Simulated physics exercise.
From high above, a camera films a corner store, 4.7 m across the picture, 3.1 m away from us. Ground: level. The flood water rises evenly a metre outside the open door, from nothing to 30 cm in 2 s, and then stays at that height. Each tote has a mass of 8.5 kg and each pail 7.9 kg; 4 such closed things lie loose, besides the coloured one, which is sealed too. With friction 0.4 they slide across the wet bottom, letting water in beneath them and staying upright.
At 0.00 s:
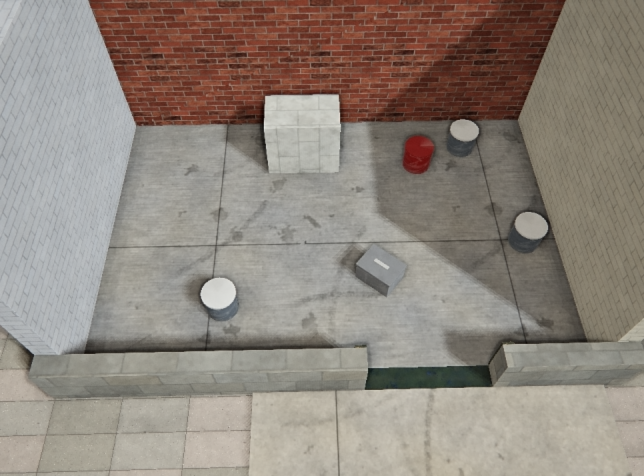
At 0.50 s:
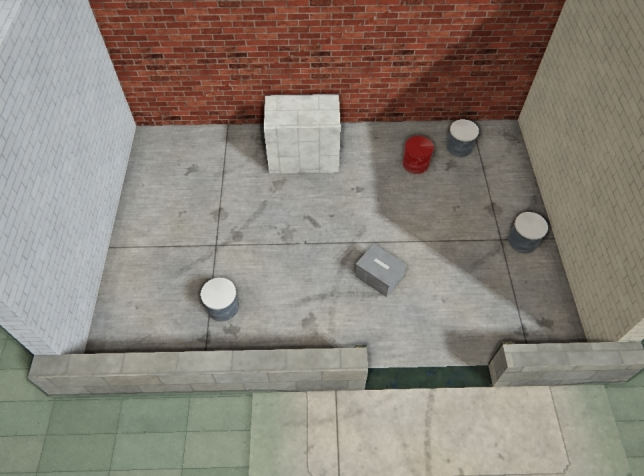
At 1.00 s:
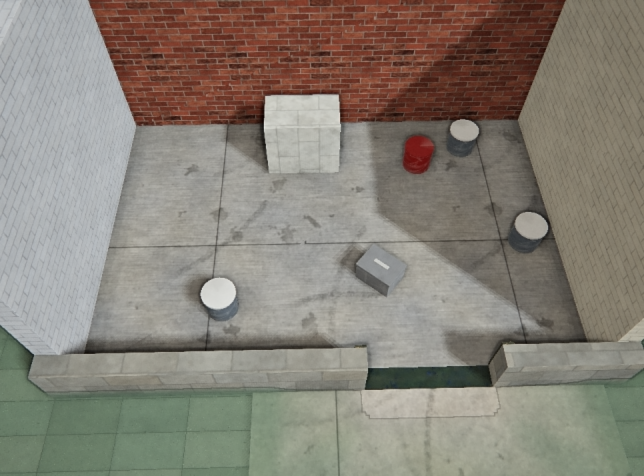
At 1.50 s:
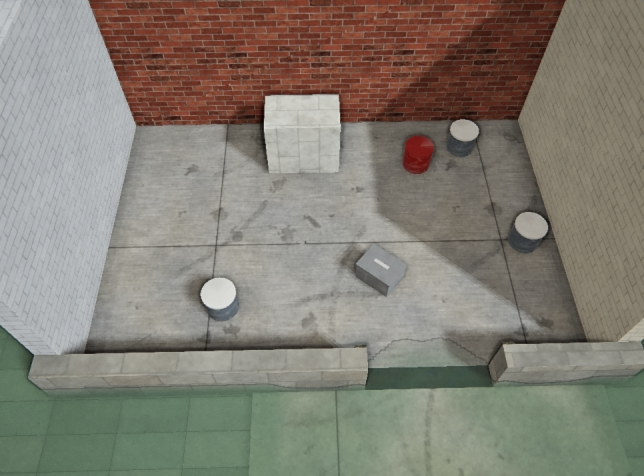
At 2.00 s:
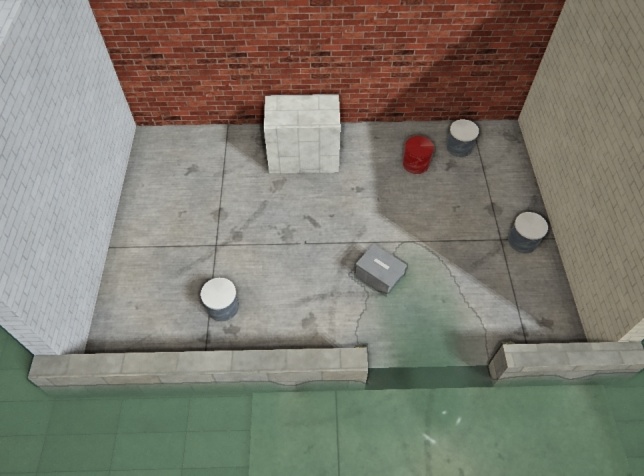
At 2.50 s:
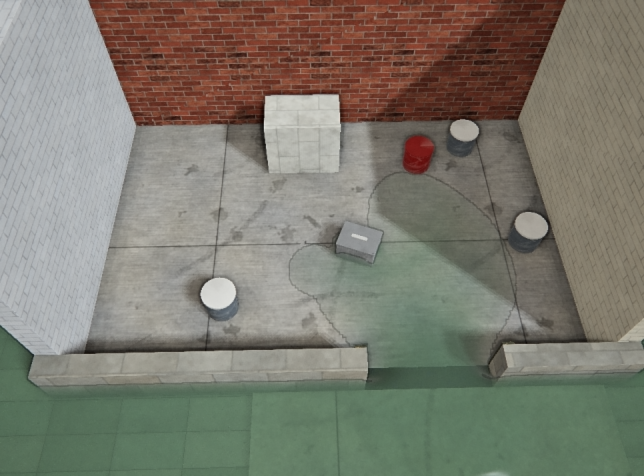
In a walled corner space with a brick back wall, green water covers the paving outside, then spreads through the gap in the low wall across the floor, and a grey box shifts slightly while the red pail stays put.
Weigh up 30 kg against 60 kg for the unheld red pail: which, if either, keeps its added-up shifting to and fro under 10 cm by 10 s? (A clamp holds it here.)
It seems the lighter option will anchor it.
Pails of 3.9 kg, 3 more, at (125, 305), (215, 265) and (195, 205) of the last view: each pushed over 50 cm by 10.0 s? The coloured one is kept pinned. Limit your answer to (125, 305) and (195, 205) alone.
In turn: More, past it.
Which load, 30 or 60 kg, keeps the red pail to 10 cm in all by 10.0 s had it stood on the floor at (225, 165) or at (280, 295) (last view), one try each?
Respectively, the light option succeeds and the light option succeeds.
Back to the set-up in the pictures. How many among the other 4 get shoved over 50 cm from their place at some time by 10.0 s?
It adds up to 3.
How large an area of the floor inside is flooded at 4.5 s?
At that time the wet patch spans about 12 m2.
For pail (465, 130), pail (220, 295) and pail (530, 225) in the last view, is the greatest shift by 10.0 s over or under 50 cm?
Exceeds it; falls short; exceeds it.
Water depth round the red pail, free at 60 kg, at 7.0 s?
19 cm, roughly.
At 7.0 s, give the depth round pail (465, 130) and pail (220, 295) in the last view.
First roughly 17 cm, second roughly 1 cm.
After 3.5 s the red pail would be 0 cm from its start with 30 kg and 0 cm from its start with 60 kg; 8 cm of water round it then.
After 4.5 s the red pail would be 0 cm from its start with 30 kg and 0 cm from its start with 60 kg; 13 cm of water round it then.
After 7.0 s the red pail would be 0 cm from its start with 30 kg and 0 cm from its start with 60 kg; 19 cm of water round it then.
After 10.0 s the red pail would be 0 cm from its start with 30 kg and 0 cm from its start with 60 kg; 24 cm of water round it then.
